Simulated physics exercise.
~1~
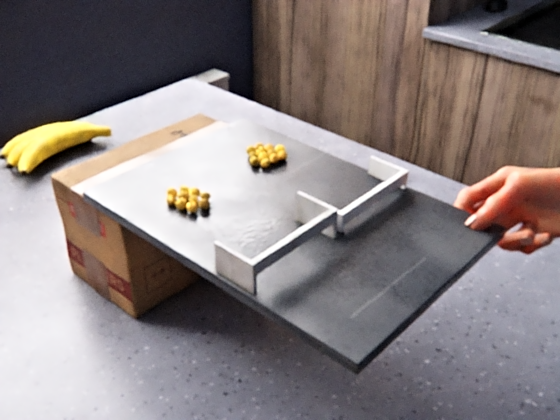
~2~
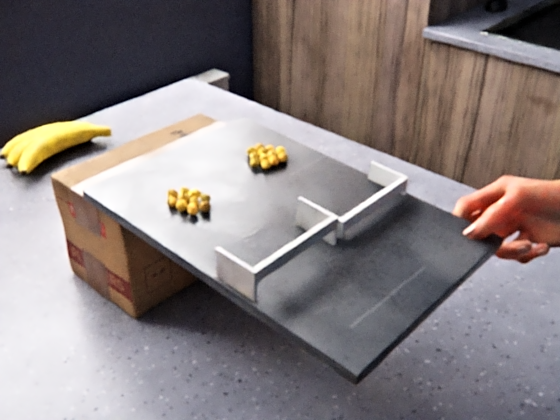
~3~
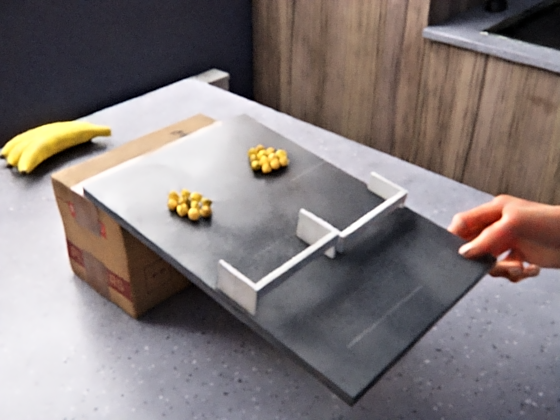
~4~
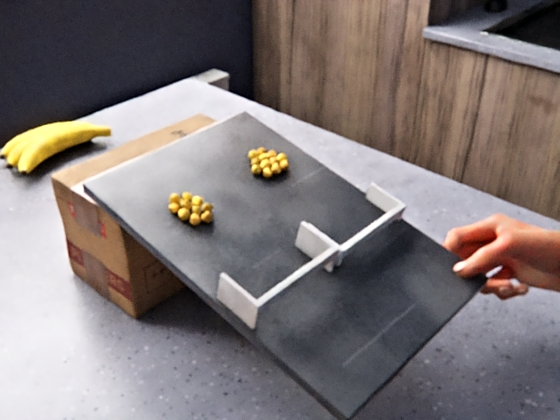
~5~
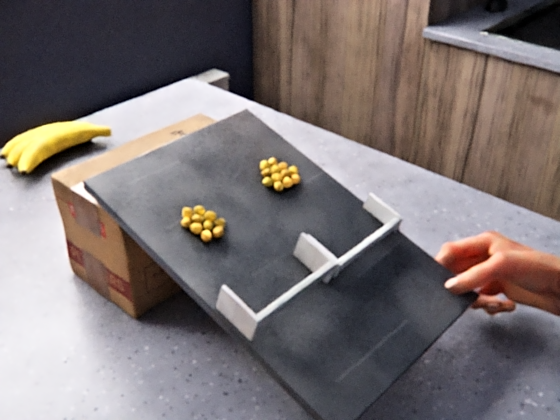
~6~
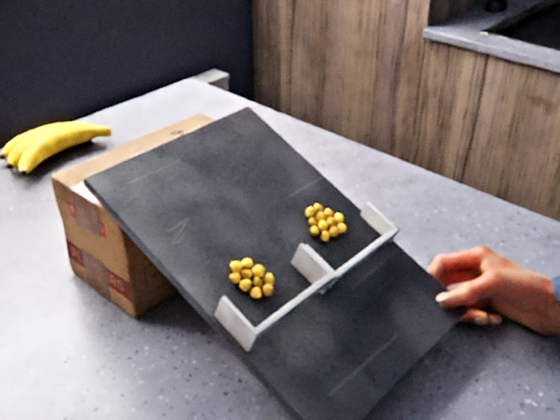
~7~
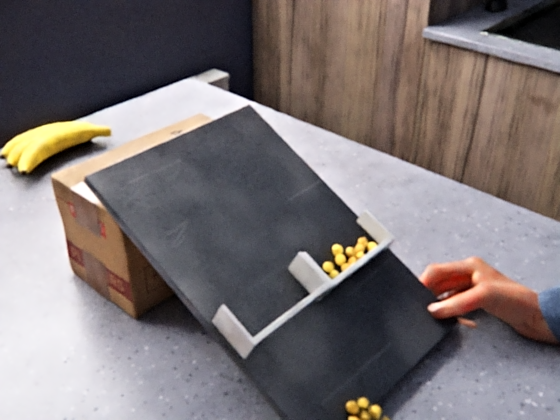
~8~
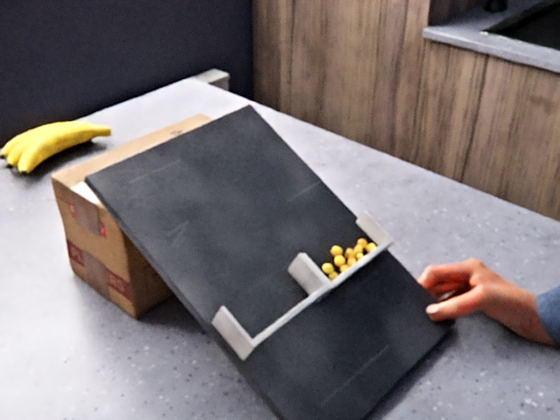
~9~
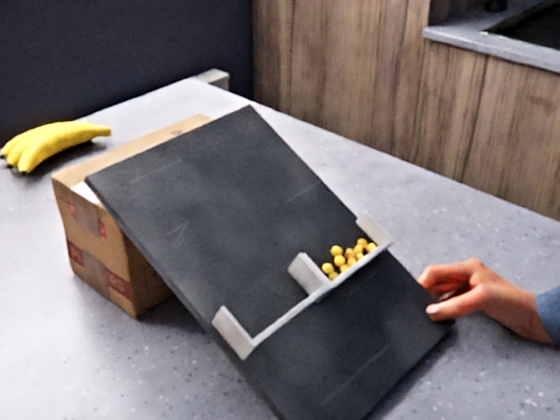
A dark board rests on a brown cardboard box on a speckled grey counter, its right end held up by a hand, seen from slightly above with wooden cabinets behind and yellow bananas at left. Two small clusters of yellow balls sit on it, uphill of two raised white bars. The hand lowers its end, and the board tilts steadily into a ramp. Both clusters begin sliding down to the right, gathering speed. The front cluster passes beneath its bar and leaves view at the bottom, while the back one stops, piled against its bar as the hand stays at the board's edge.
